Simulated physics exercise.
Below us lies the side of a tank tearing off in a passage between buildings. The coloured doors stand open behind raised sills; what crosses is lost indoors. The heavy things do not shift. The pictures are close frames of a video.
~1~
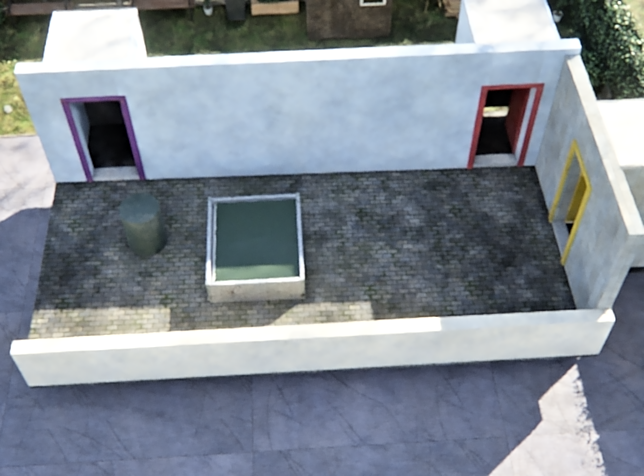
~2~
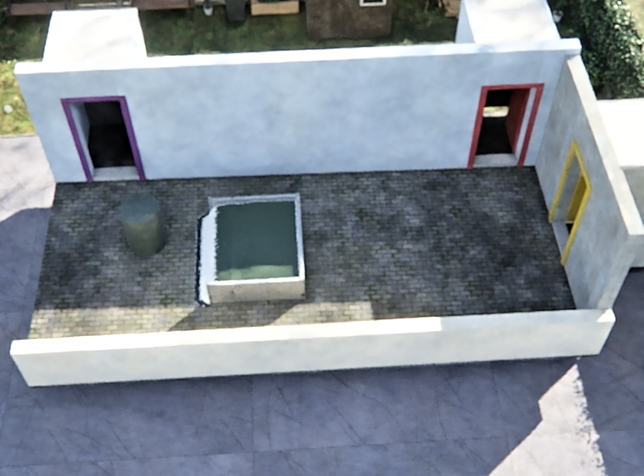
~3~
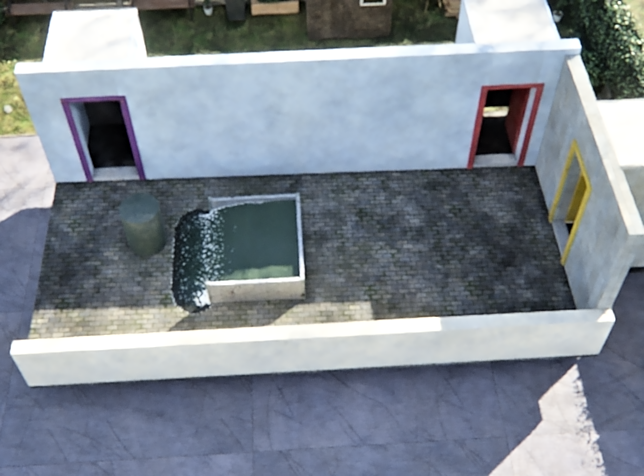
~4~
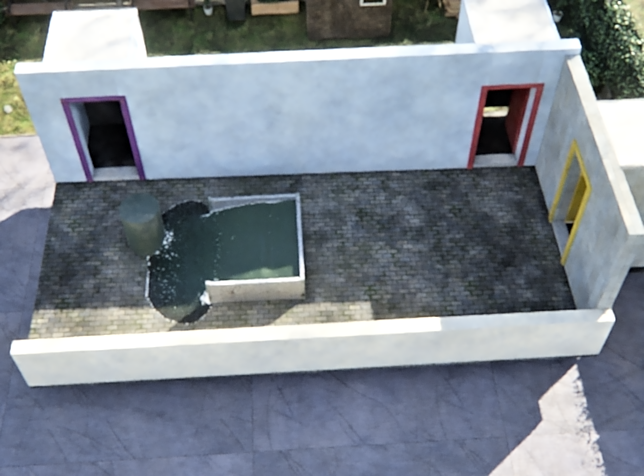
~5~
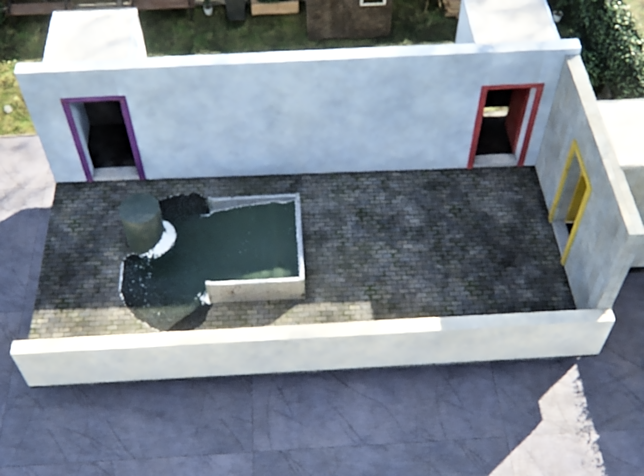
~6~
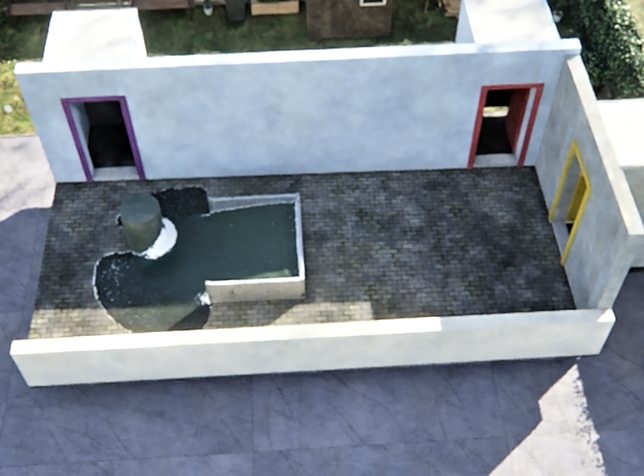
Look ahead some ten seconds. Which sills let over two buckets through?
One by one: The purple door admits no more than that; the yellow door admits no more than that; the red door admits no more than that.
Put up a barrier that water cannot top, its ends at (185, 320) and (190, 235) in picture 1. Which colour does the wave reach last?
I say the red door.
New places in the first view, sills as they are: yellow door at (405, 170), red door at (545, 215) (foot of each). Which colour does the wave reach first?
I say the door marked purple.
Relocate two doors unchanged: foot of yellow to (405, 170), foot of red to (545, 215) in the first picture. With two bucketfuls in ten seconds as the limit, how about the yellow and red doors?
Then: Yellow keeps below it; red stays under.
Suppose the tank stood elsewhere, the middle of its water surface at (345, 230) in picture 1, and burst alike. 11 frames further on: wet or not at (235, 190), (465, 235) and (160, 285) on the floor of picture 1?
In that order: Covered, not flooded, under water.
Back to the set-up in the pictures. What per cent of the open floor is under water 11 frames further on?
Some 30 per cent.
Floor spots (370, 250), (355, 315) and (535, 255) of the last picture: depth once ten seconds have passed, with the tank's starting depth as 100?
Roughly 0, 4 and 0 per cent, in turn.
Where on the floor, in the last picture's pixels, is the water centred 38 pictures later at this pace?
Close to (207, 260).
A moment on, water covers 25 % of the floor; the purple door wet at the sill, nothing in, the yellow door not reached, the red door not reached.
Next, water covers 30 % of the floor; the purple door under two buckets in, the yellow door not reached, the red door not reached.
Then, water covers 35 % of the floor; the purple door under two buckets in, the yellow door not reached, the red door not reached.
Later, water covers 50 % of the floor; the purple door under two buckets in, the yellow door not reached, the red door not reached.
In the end, water covers 50 % of the floor; the purple door under two buckets in, the yellow door not reached, the red door wet at the sill, nothing in.
